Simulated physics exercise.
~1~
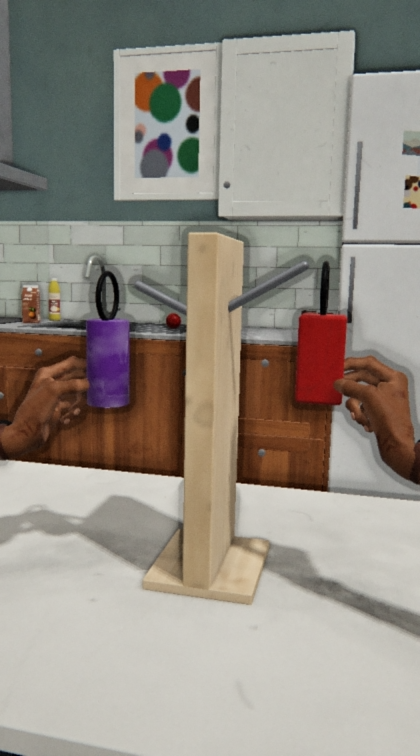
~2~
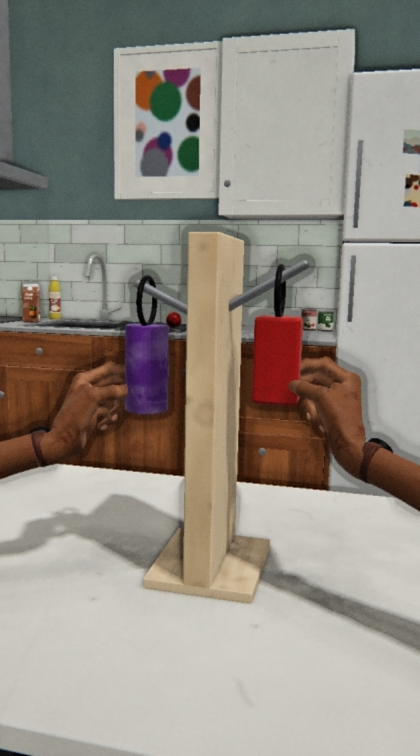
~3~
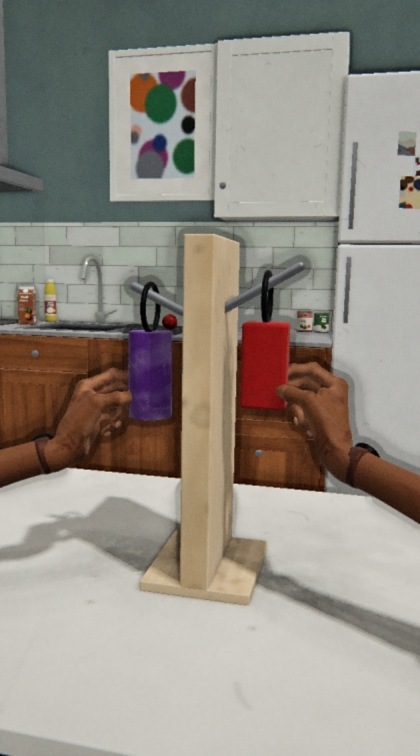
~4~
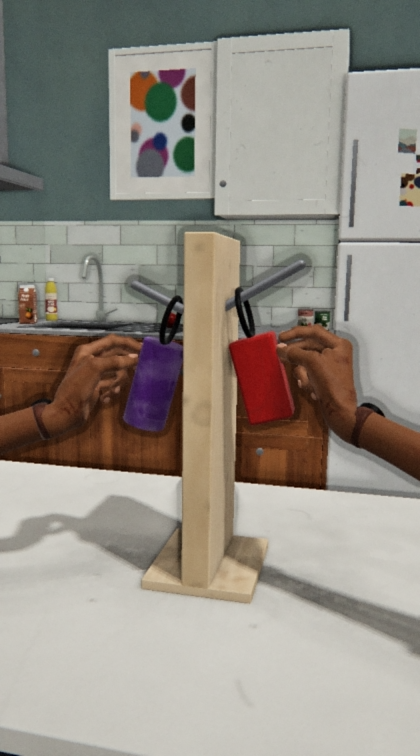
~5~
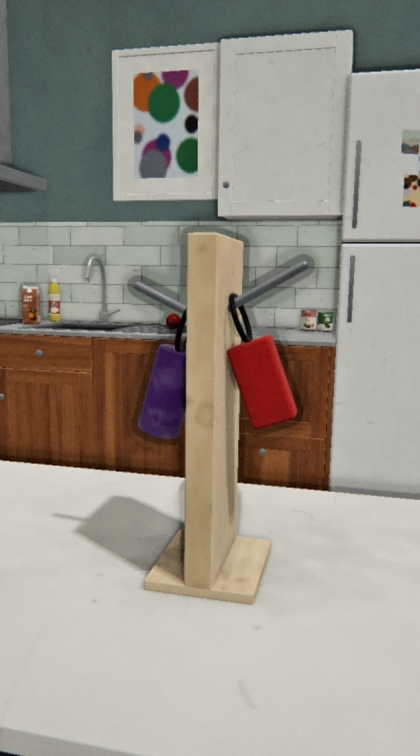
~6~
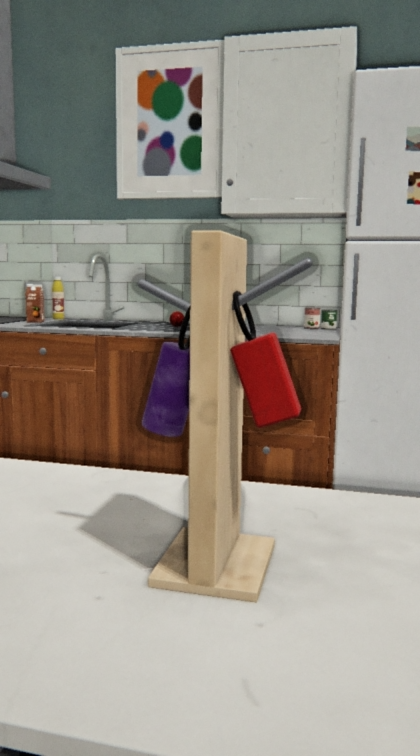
Purple and red blocks being hooked by black rings onto a wooden stand's pegs by two hands, then hanging tilted after release.
